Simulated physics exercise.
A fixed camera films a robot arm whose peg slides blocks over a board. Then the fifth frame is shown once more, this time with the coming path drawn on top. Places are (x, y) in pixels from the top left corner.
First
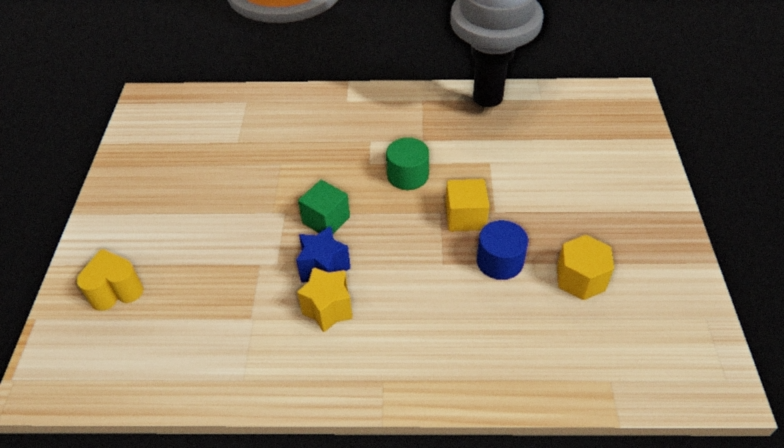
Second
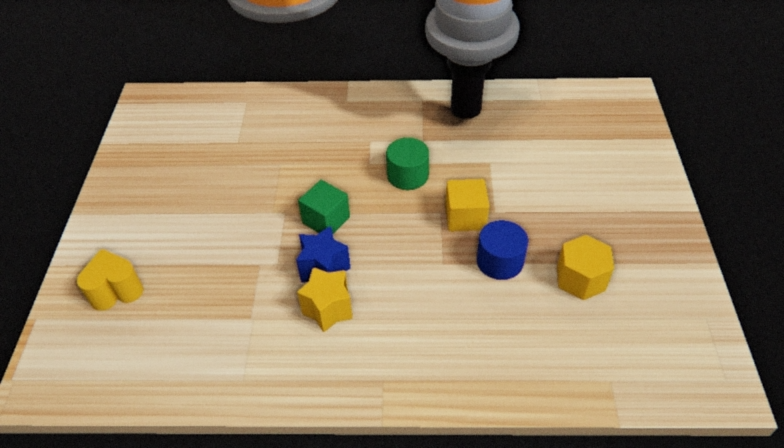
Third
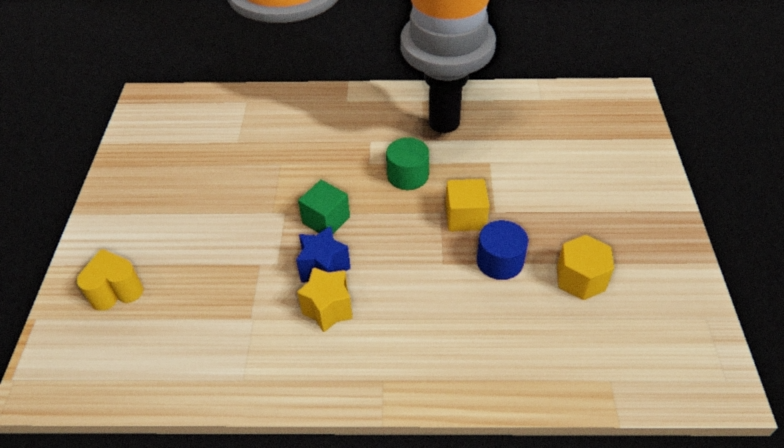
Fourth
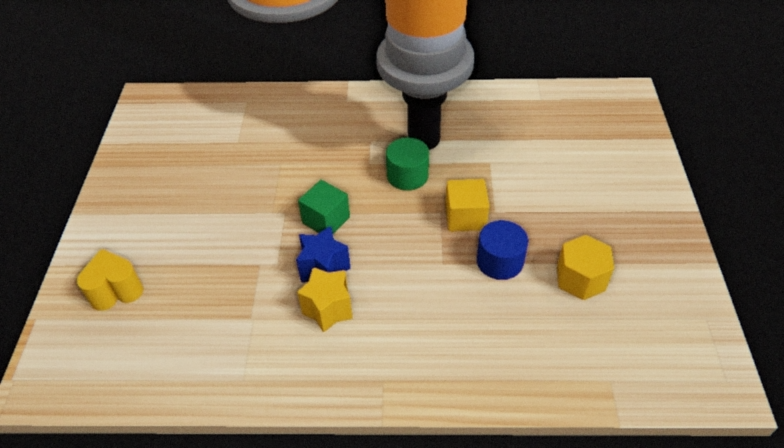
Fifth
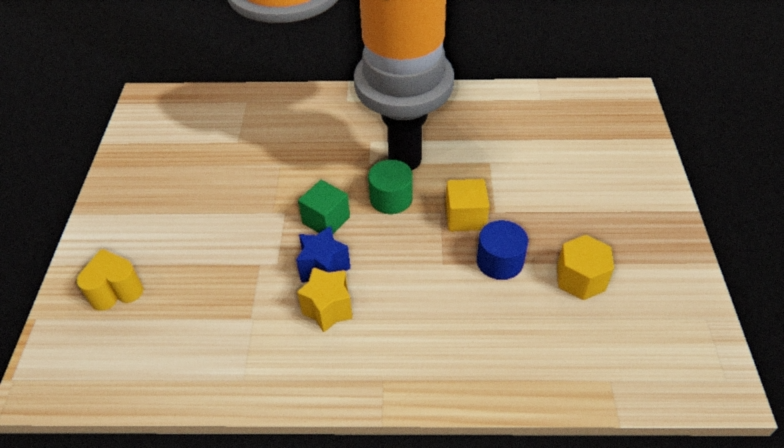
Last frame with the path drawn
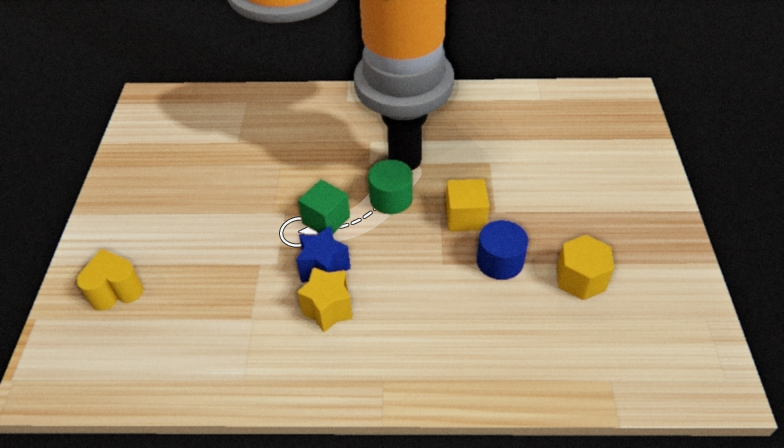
In this clip, a robot arm's black peg moves down and to the left across a wooden board of green, blue and yellow blocks, then pushes the green disc slightly toward the viewer and left while the others stay still.
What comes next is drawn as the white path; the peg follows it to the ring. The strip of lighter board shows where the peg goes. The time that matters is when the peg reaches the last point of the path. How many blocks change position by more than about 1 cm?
Two blocks move more than 1 cm.
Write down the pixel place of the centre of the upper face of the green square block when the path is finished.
Its top centre is at about (262, 199).
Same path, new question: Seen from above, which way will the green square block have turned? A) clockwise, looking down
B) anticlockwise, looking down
Choice A: Clockwise, looking down.
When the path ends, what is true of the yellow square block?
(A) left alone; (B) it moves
Correct choice: A.
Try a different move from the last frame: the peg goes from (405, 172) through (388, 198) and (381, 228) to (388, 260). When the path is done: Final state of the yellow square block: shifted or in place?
At the end, its place is the same.
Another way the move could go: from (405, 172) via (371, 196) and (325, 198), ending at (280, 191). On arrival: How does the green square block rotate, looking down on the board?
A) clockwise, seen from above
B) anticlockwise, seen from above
My answer is option B.
Path on the board, from (405, 172) through (382, 201) and (346, 225) to (299, 232).
On the path given first. One third of the way, peg (381, 190); green disc (371, 208).
Two thirds of the way, peg (345, 214); green square block (301, 200), turned 20° clockwise; green disc (358, 231).
At the end, peg (296, 220); blue star block in place; green square block (262, 199), turned 75° clockwise; green disc (358, 231); yellow square block in place.
